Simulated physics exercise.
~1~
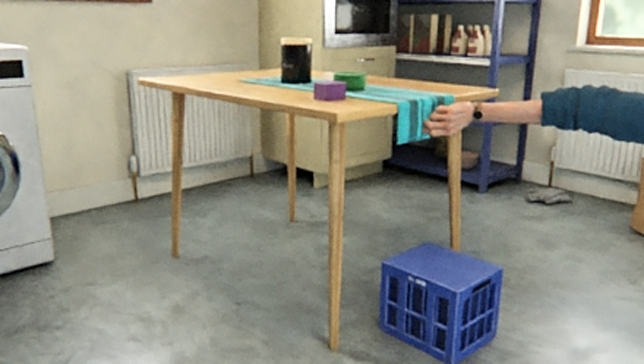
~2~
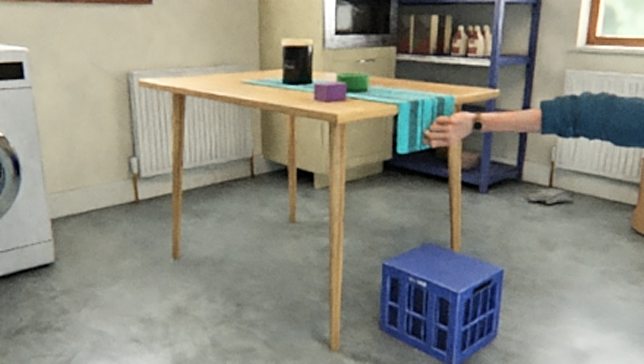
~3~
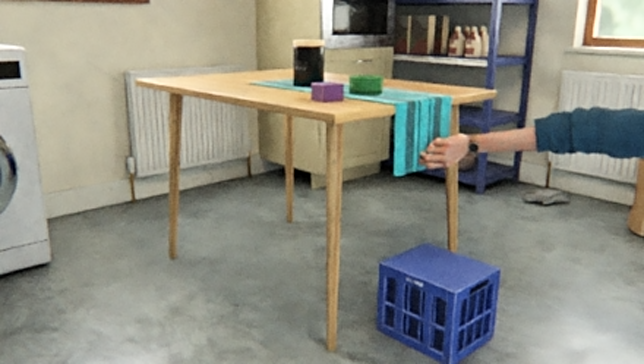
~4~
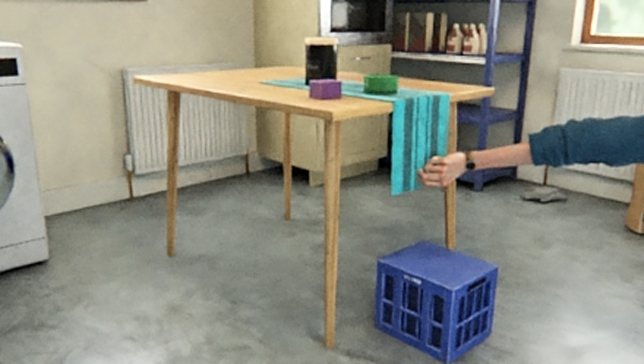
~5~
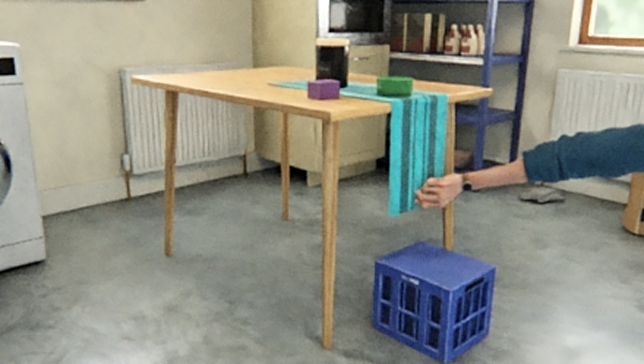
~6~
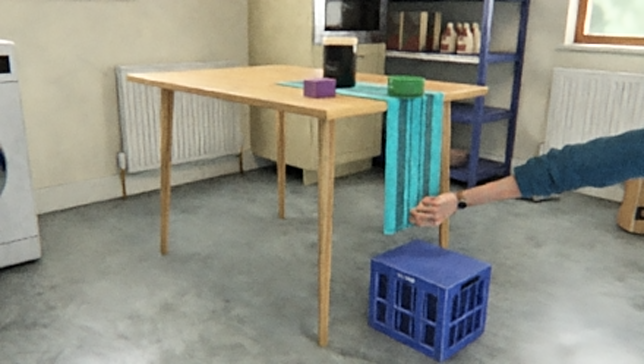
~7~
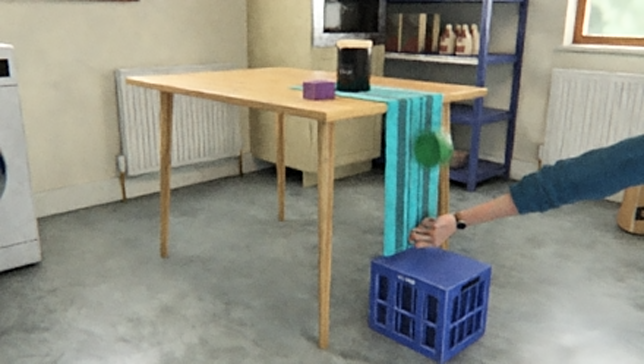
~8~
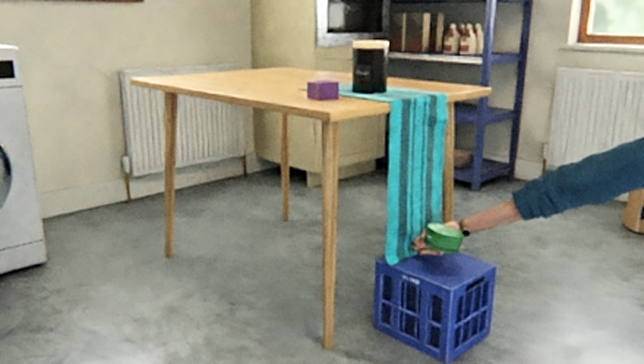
Hand drawing a turquoise striped cloth down onto a blue crate, carrying a green tub off the table, purple block staying put.
